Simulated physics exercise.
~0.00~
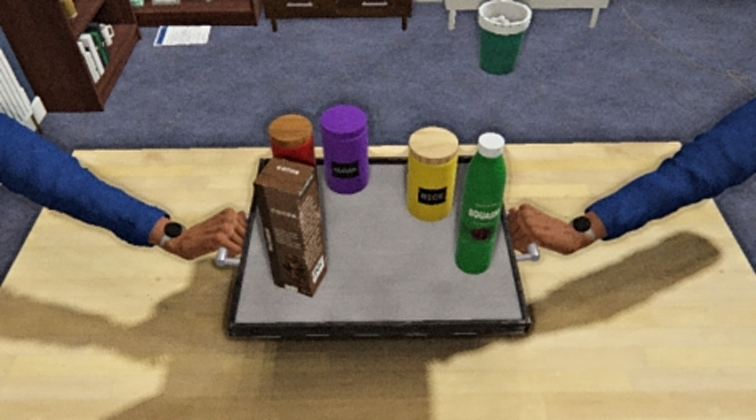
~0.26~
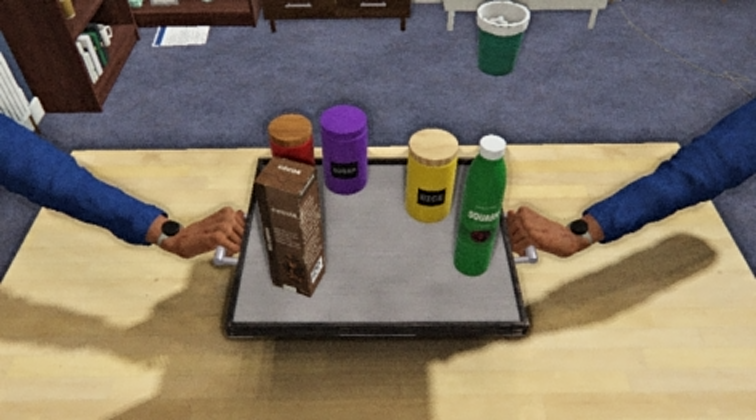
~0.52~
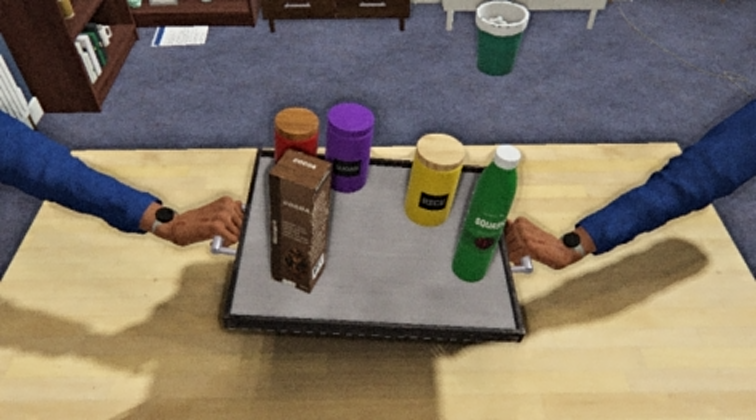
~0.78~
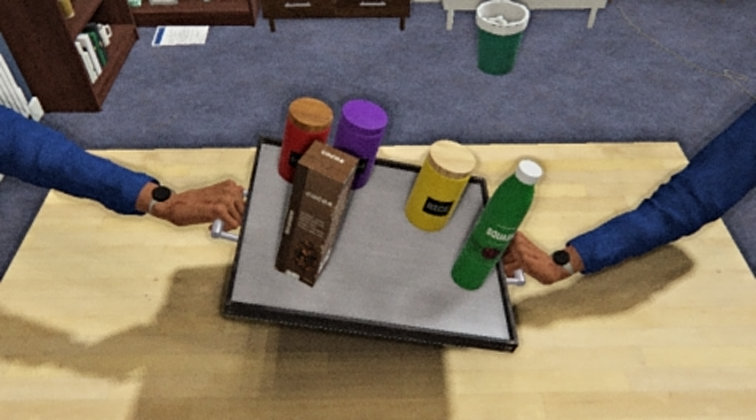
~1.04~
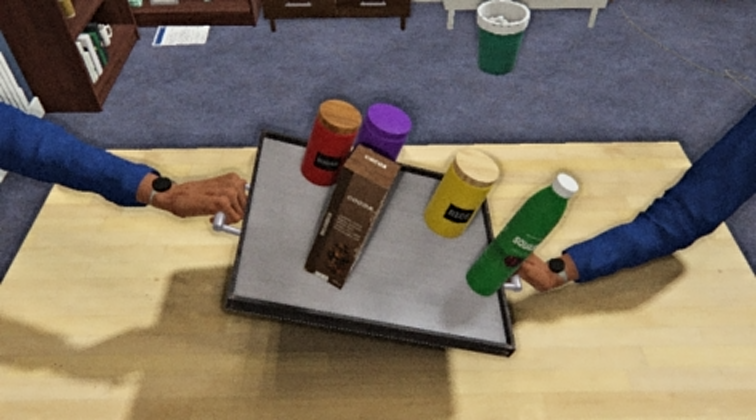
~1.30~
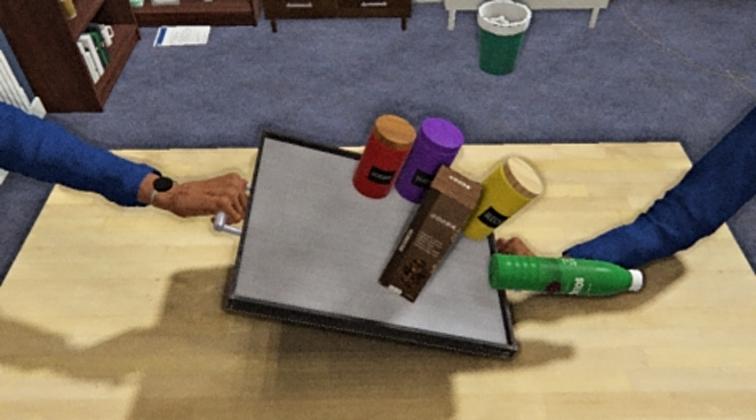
Two blue-sleeved arms with dark watches grip the handles of a grey tray above a pale wooden table, seen from above in a blue-carpeted room. Red and purple jars stand behind a brown carton at left, with a yellow jar and green bottle at right. The hands tilt the tray right edge down, the bottle leans and topples rightward, and the jars and carton slide right.
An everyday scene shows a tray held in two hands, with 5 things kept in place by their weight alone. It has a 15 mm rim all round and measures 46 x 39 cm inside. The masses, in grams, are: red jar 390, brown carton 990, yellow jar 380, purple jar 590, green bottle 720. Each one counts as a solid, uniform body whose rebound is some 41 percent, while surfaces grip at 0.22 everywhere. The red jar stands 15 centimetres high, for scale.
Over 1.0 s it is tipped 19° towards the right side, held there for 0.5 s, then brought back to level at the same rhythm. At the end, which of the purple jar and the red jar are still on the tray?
Most likely the purple jar is dumped; most likely the red jar is dumped.
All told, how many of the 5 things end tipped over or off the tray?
The count is 5.
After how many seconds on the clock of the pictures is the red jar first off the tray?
Near 1.9 s.
Around 1.50 s, tray tilted 19°, right edge down; yellow jar now off the tray; purple jar tipped 8° against what carries it near (483, 173); red jar shifted 26 cm near (441, 173).
Around 1.80 s, tray tilted 17°, right edge down; brown carton and purple jar now off the tray; red jar on its side near (486, 213).
Around 2.20 s, tray tilted 6°, right edge down; red jar now off the tray.
Finally (3.1 s), off the tray, red jar, brown carton, yellow jar, purple jar and green bottle. Final places as that camera would see them, red jar near (528, 243).
